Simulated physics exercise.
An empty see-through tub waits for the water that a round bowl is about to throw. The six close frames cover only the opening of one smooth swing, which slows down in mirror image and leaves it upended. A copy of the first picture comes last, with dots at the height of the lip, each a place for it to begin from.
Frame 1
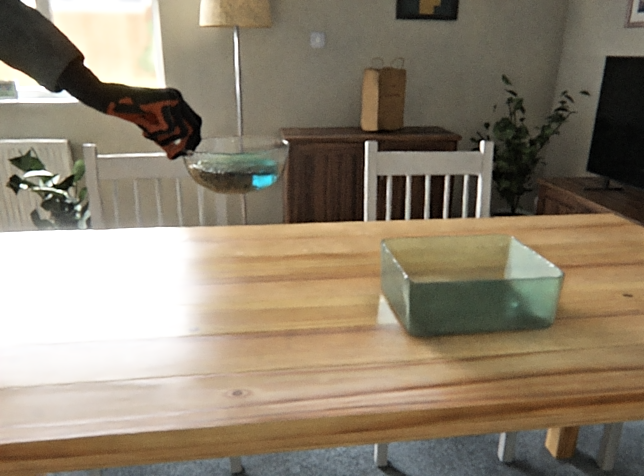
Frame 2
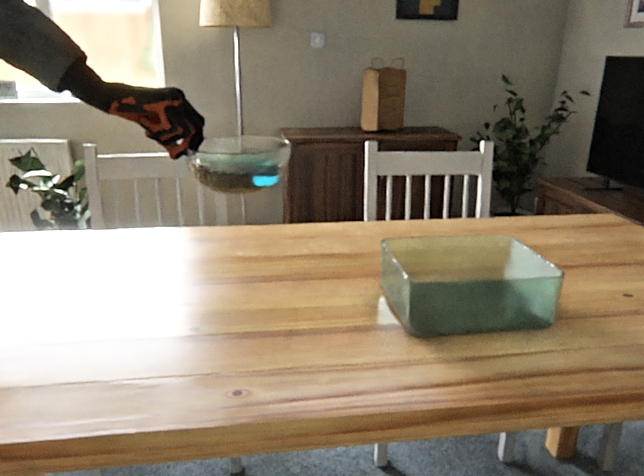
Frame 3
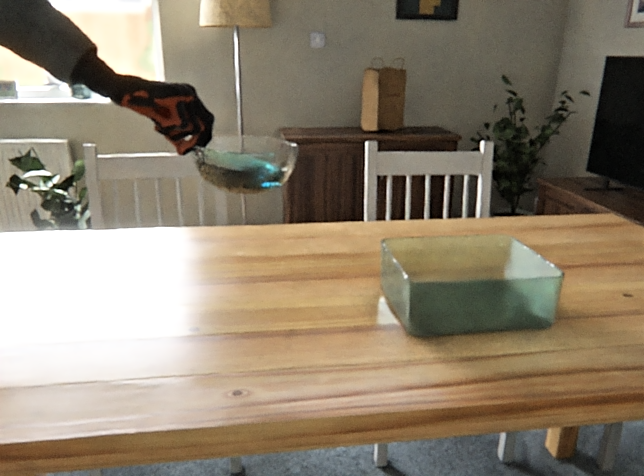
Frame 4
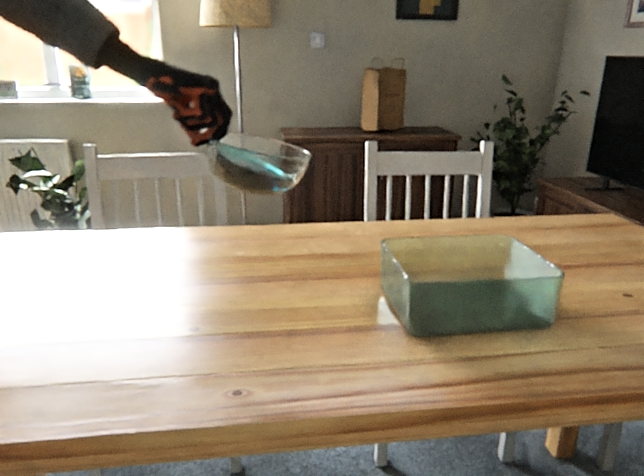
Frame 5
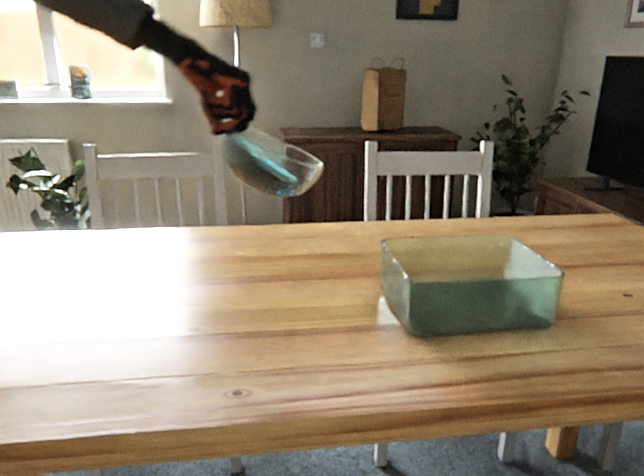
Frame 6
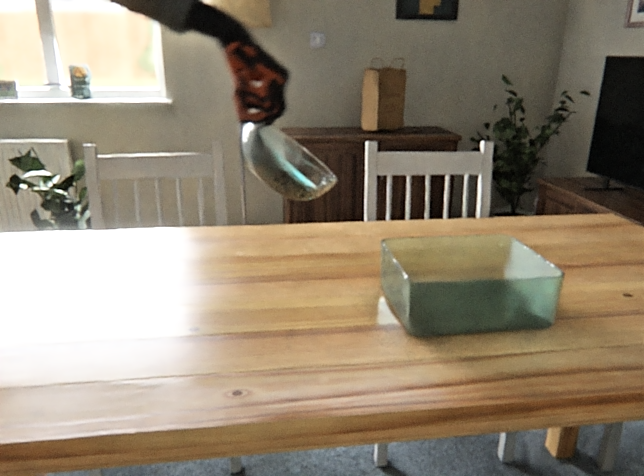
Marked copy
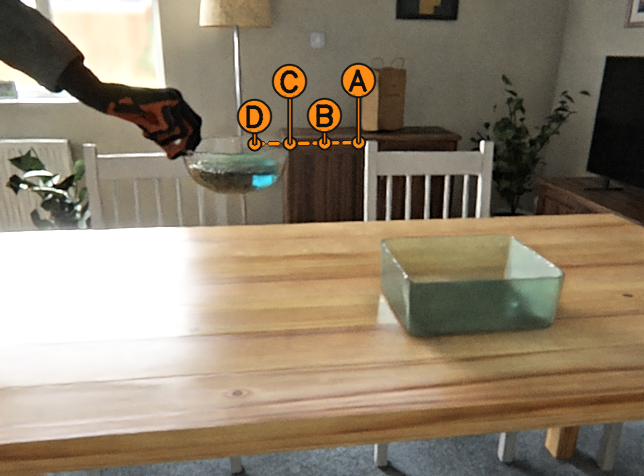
A round clear bowl holding bluish water, gripped by a dark gloved-looking hand, hangs nearly level above the left side of a wooden table. The hand shifts to the right and rises, tilting the bowl steadily steeper toward a still, see-through rectangular tub, with the water remaining inside.
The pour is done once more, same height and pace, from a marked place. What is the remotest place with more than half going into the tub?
D is the one.
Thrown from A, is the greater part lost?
No, not at all.
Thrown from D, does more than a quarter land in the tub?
Yes, clearly.
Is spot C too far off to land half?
No, not at all.
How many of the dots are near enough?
All of the four.
In orange, A at (358, 142); B at (324, 143); C at (289, 143); D at (254, 144).
With A, about 87 % lands in the tub, 10 % falls short and 4 % goes beside or beyond.
With B, about 80 % lands in the tub, 9 % falls short and 11 % goes beside or beyond.
With C, about 75 % lands in the tub, 6 % falls short and 19 % goes beside or beyond.
With D, about 70 % lands in the tub, 19 % falls short and 11 % goes beside or beyond.
